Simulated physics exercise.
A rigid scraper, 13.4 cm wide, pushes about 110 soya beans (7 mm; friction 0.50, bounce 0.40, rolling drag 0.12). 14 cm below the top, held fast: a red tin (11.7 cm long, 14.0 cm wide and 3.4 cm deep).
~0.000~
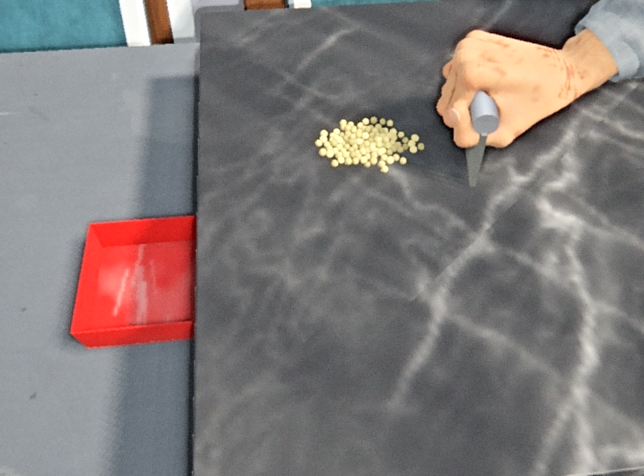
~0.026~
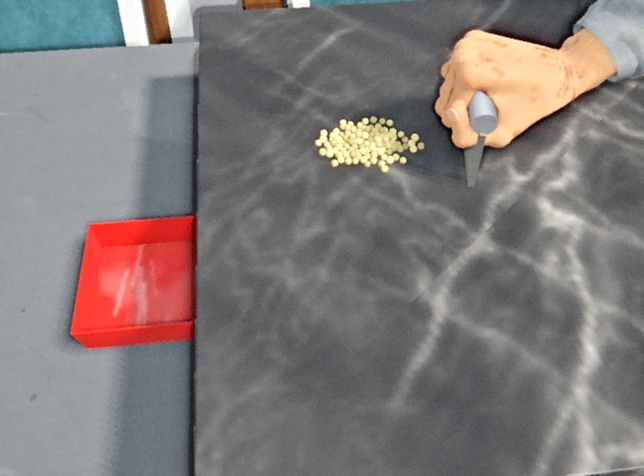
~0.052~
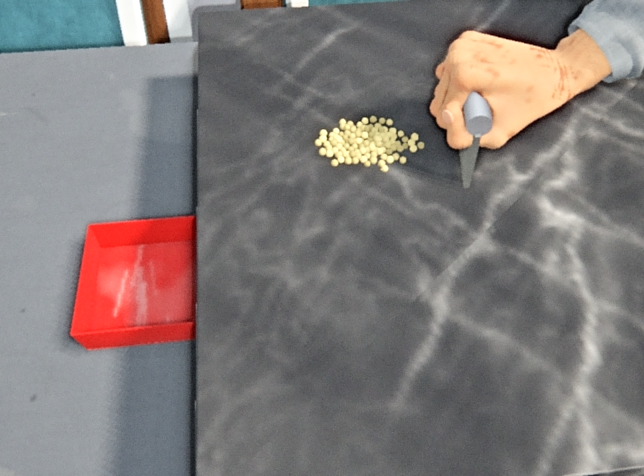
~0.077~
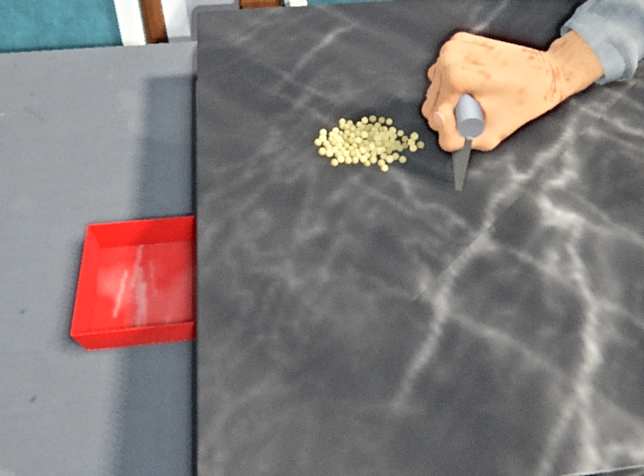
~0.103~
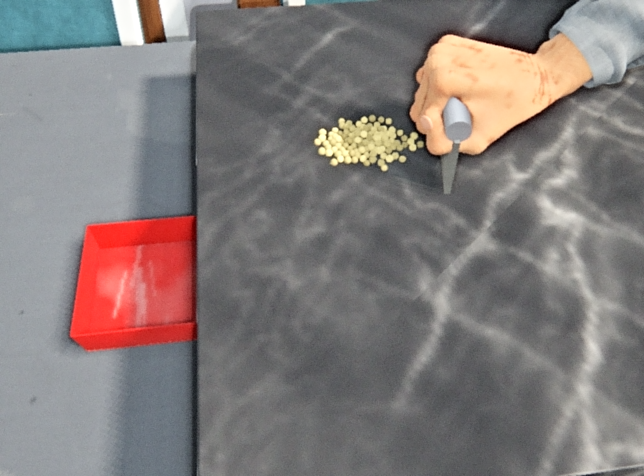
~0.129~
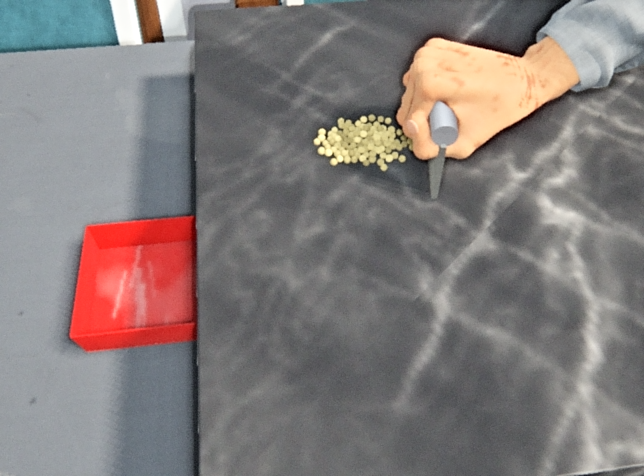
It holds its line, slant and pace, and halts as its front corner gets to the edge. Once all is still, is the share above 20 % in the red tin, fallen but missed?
In the red tin: Over; fallen but missed: Under.
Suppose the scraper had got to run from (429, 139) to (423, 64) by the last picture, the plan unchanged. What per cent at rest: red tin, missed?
Red tin 25, missed 70.
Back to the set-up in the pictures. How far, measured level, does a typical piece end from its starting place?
Roughly 10 cm.
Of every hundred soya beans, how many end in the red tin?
Some 35 per cent.
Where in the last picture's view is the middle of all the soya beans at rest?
At about (255, 146).
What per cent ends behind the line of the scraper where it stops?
Roughly 55 per cent.
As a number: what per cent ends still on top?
About 65 per cent.
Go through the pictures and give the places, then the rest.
In the first frame, scraper from (482, 143) to (471, 69); moved 0.0 cm; 0 pieces shifted; middle of the spill at (367, 144); red tin at (142, 270).
In the second frame, scraper from (480, 143) to (469, 69); moved 0.2 cm; 0 pieces shifted; middle of the spill at (367, 144).
In the third frame, scraper from (475, 144) to (464, 69); moved 0.8 cm; 0 pieces shifted; middle of the spill at (366, 144).
In the fourth frame, scraper from (467, 146) to (457, 71); moved 1.7 cm; 0 pieces shifted; middle of the spill at (366, 143).
In the fifth frame, scraper from (455, 150) to (446, 73); moved 3.1 cm; 0 pieces shifted; middle of the spill at (366, 143).
In the sixth frame, scraper from (442, 154) to (433, 77); moved 4.6 cm; 0 pieces shifted; middle of the spill at (365, 142); red tin at (141, 271). Its speed is about 0.58 m/s, heading 20 degrees towards the viewer.
Then, at 0.36 s, scraper 18 cm from its start, spill 12 cm wide; still on top 100 %.
After 0.59 s, scraper 29 cm from its start, spill 16 cm wide; still on top 100 %.
After 0.79 s, scraper 29 cm from its start, spill 18 cm wide; red tin 35 %, still on top 65 %.
In the end, at 1.3 s, red tin 35 %, fallen but missed 0 %, still on top 65 %.
